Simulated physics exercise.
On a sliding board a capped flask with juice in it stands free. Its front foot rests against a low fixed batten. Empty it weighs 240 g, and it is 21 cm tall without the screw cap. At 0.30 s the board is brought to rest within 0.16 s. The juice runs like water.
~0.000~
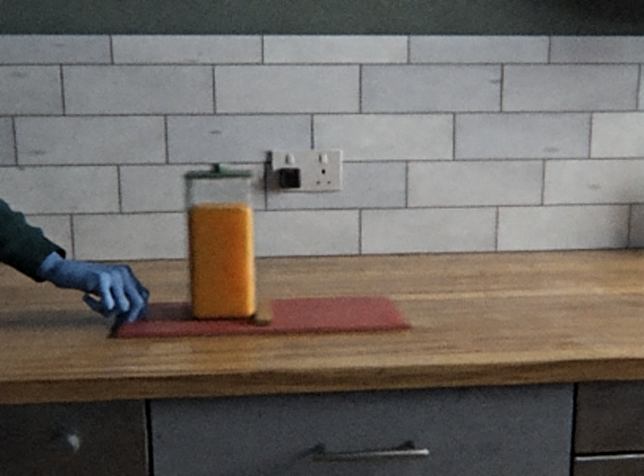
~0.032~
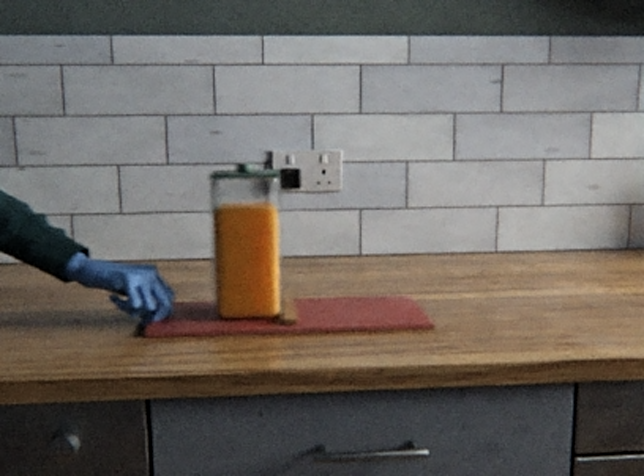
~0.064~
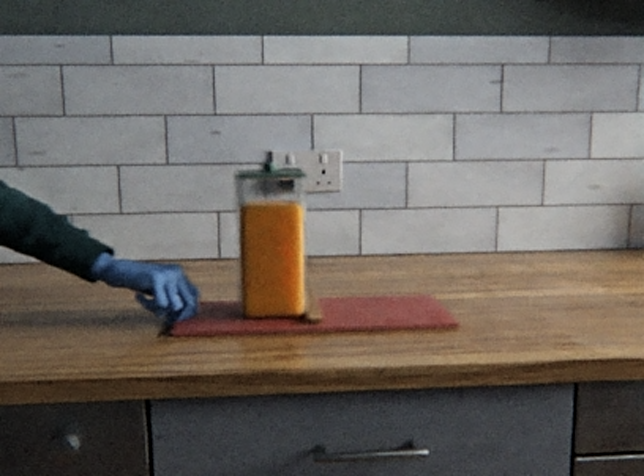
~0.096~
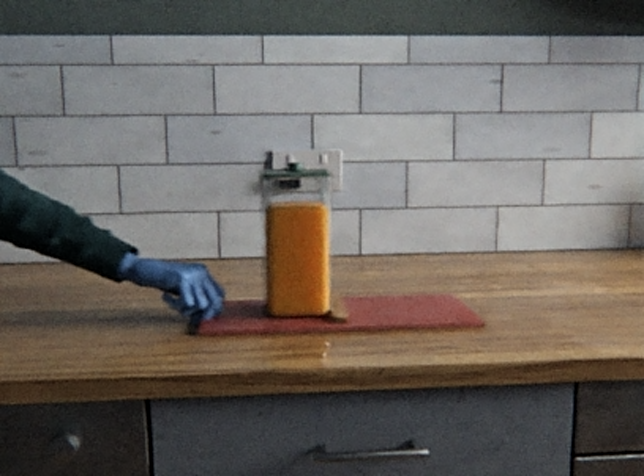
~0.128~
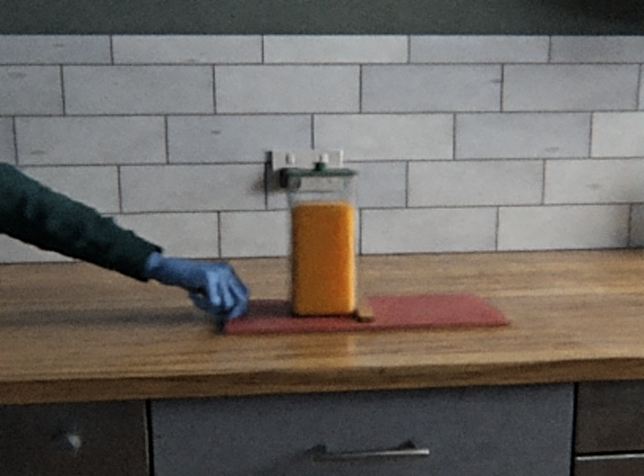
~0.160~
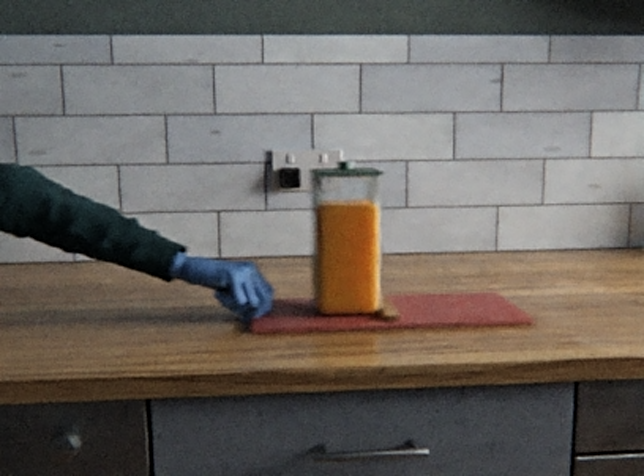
On a wooden kitchen counter, a blue-gloved hand slid a red board steadily to the right, carrying a tall, clear, capped container of orange juice that stayed upright as it passed the wall socket.
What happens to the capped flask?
It goes over.
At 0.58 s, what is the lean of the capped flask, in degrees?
It is at some 38°.
After 0.46 s the board moves at 0.00 m/s; the capped flask leans 15°.
After 0.58 s the capped flask leans 39°.
After 0.74 s the capped flask lies on its side.
After 0.96 s the capped flask lies on its side.
In the end the capped flask lies on its side.
